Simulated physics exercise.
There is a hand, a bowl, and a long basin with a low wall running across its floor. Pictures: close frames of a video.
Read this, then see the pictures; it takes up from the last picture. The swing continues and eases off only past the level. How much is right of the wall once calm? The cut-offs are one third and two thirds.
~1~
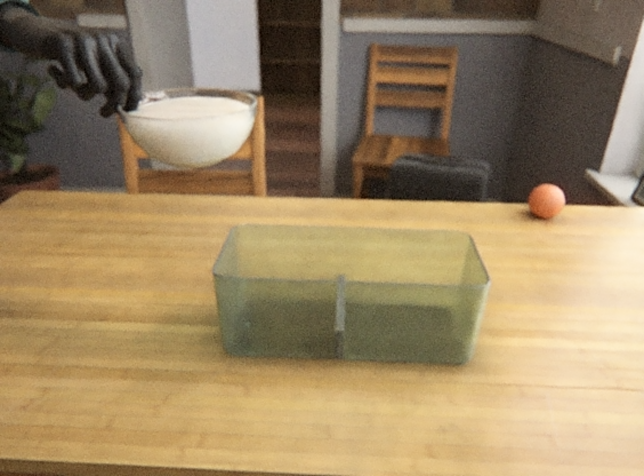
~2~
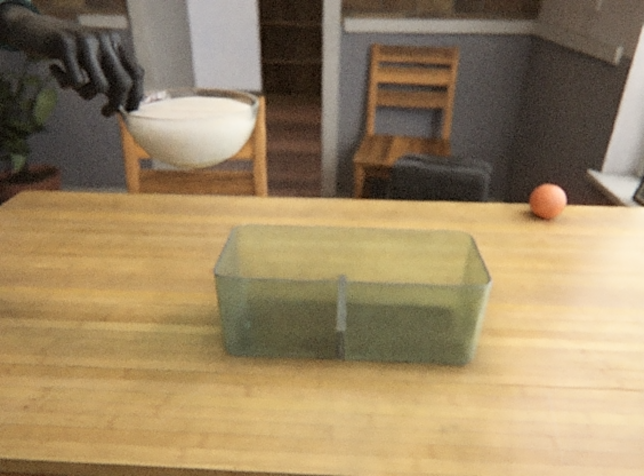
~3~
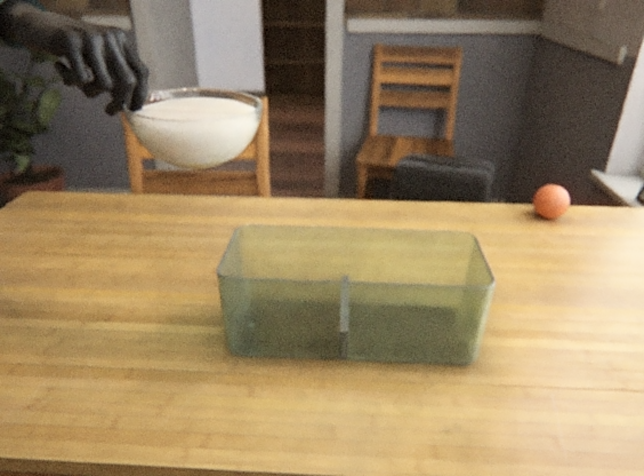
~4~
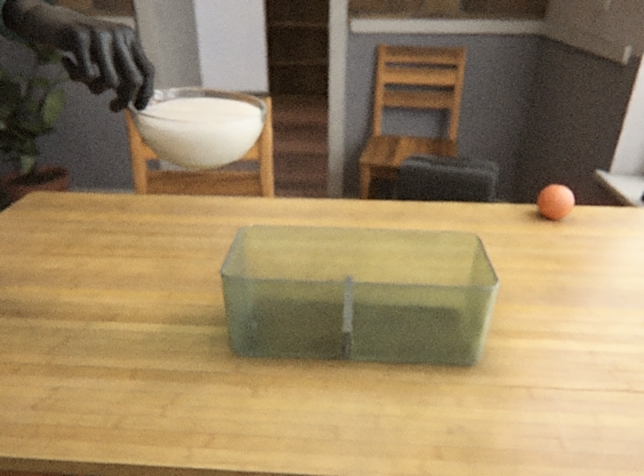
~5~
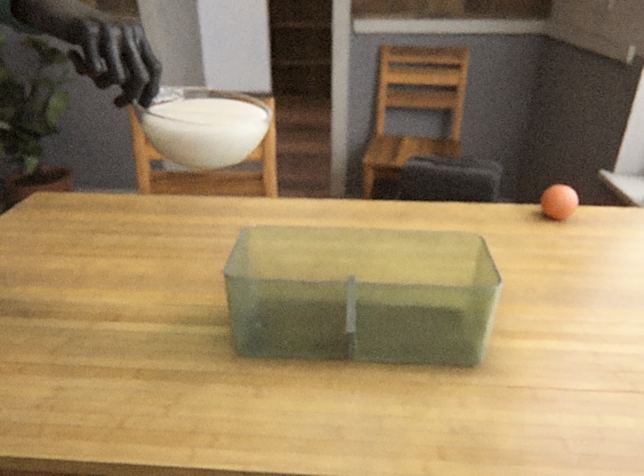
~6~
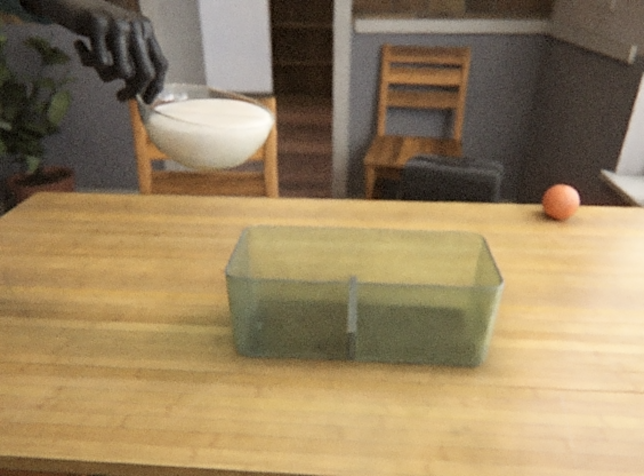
Well, the amount right of the wall falls short of a third.
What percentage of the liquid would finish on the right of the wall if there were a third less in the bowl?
5 per cent.
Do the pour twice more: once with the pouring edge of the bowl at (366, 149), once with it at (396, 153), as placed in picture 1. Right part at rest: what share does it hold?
Try one: 95 %; try two: 95 %.
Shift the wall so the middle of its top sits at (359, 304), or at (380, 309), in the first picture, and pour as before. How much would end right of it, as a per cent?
That'd be about 10 percent for the first and about 15 percent for the other.
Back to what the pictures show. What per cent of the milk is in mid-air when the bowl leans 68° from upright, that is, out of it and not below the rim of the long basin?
Estimate: 40 per cent, roughly.
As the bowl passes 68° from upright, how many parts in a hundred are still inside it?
Around 35 in a hundred.
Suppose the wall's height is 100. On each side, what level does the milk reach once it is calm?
The left reaches some 70 %, the right about 10 %.
A moment on, the tilt is 68° and 33 per cent is still to pour, 24 is left of the wall and 1 right of it.
Next, the tilt is 100° and 0 per cent is still to pour, 87 is left of the wall and 7 right of it.
Then the tilt is 105° and 0 per cent is still to pour, 91 is left of the wall and 8 right of it.
Later the tilt is 105° and 0 per cent is still to pour, 90 is left of the wall and 9 right of it.
Finally, 90 per cent lies left of the wall, 9 right of it and 1 outside.
